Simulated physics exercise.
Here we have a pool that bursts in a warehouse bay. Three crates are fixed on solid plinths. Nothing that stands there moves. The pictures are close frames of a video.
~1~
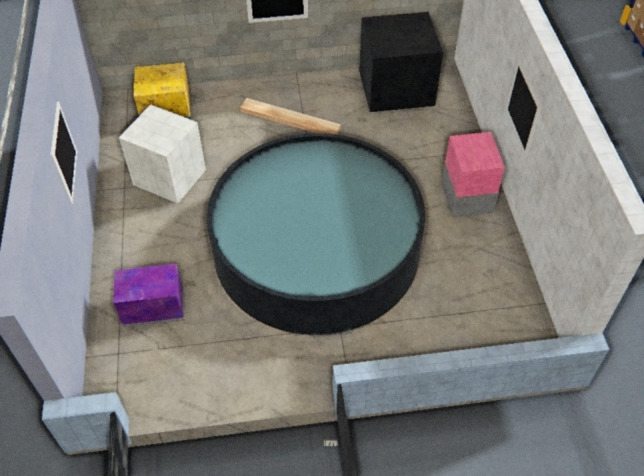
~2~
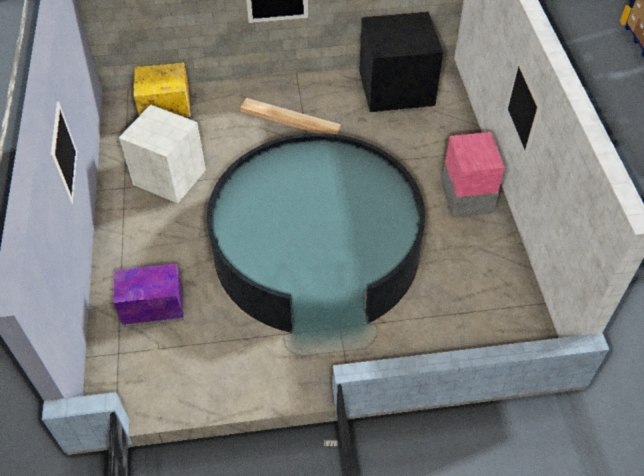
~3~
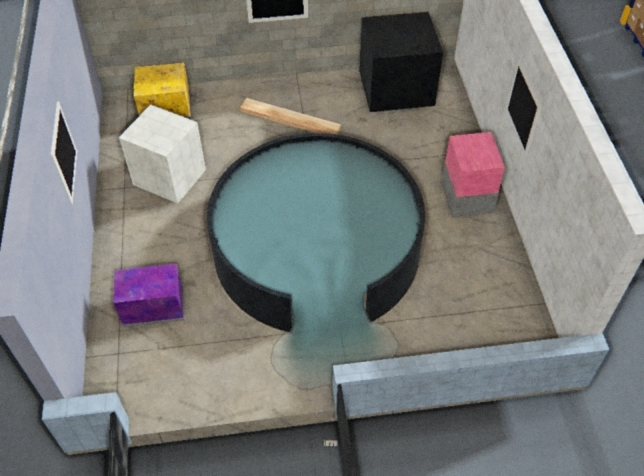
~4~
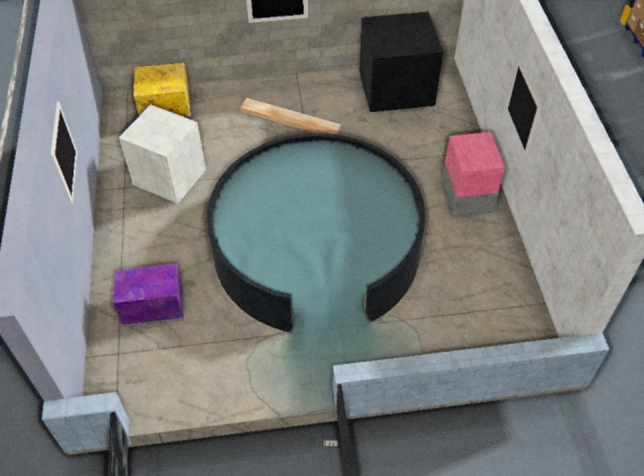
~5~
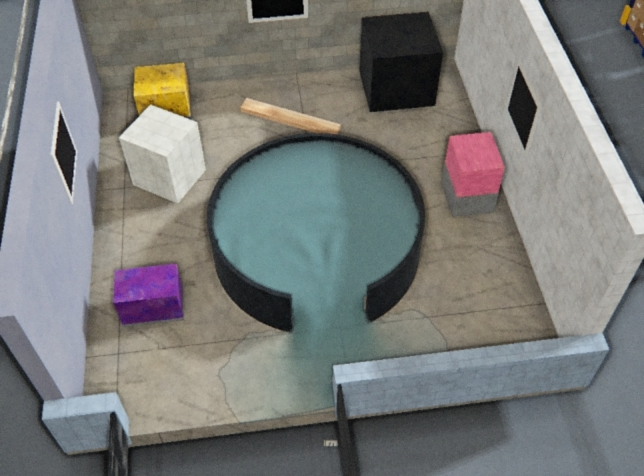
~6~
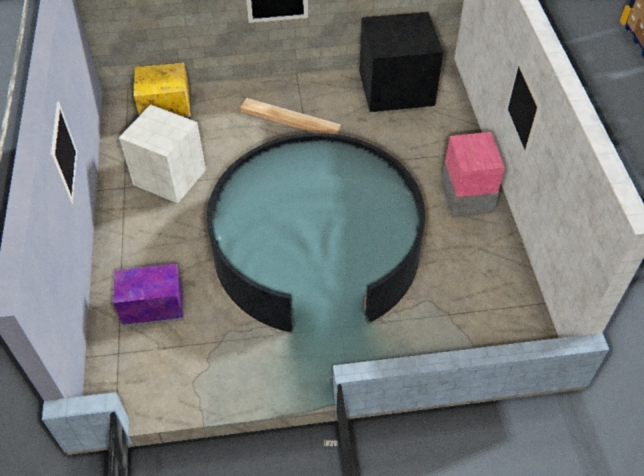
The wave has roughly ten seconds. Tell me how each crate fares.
In the end: The pink crate escapes dry; the yellow crate escapes dry; the purple crate escapes dry.
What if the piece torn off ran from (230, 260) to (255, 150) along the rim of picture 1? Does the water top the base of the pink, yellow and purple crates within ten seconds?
One by one: The pink one escapes it; the yellow one is soaked; the purple one gets wet.
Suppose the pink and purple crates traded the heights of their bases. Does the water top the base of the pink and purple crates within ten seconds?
Then: Pink crate takes water, purple crate stays dry.
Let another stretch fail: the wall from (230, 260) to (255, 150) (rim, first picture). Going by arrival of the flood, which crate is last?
That is the pink crate.
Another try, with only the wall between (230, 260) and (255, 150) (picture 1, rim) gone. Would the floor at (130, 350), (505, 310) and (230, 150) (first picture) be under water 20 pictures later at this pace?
In turn: Covered, not flooded, wet.
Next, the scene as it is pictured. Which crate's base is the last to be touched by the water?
It is the one in yellow.
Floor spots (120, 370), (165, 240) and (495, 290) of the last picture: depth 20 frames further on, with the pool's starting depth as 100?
In turn 0, 0 and 18 in a hundred.
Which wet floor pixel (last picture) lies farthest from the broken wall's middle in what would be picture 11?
I would point to (566, 364).
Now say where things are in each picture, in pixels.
In the first picture, the round pool at (316, 213) is whole and still.
In the second picture, the front is at (288, 337), out from the gap at (330, 318).
In the third picture, water pours out at (330, 320) and has run to a hidden place.
In the fourth picture, water pours out at (330, 321) and has run to a hidden place.
In the fifth picture, water pours out at (330, 320) and has run to a hidden place.
In the sixth picture, water pours out at (330, 320) and has run to a hidden place.
A moment on, water covers 15 % of the floor; the pink crate not reached, the yellow crate not reached, the purple crate not reached.
Next, water covers 25 % of the floor; the pink crate water round its plinth, the yellow crate not reached, the purple crate not reached.
Then, water covers 35 % of the floor; the pink crate water round its plinth, the yellow crate not reached, the purple crate not reached.
Later, water covers 55 % of the floor; the pink crate water round its plinth, the yellow crate not reached, the purple crate water round its plinth.
In the end, water covers 75 % of the floor; the pink crate stayed above the water, the yellow crate stayed above the water, the purple crate stayed above the water.
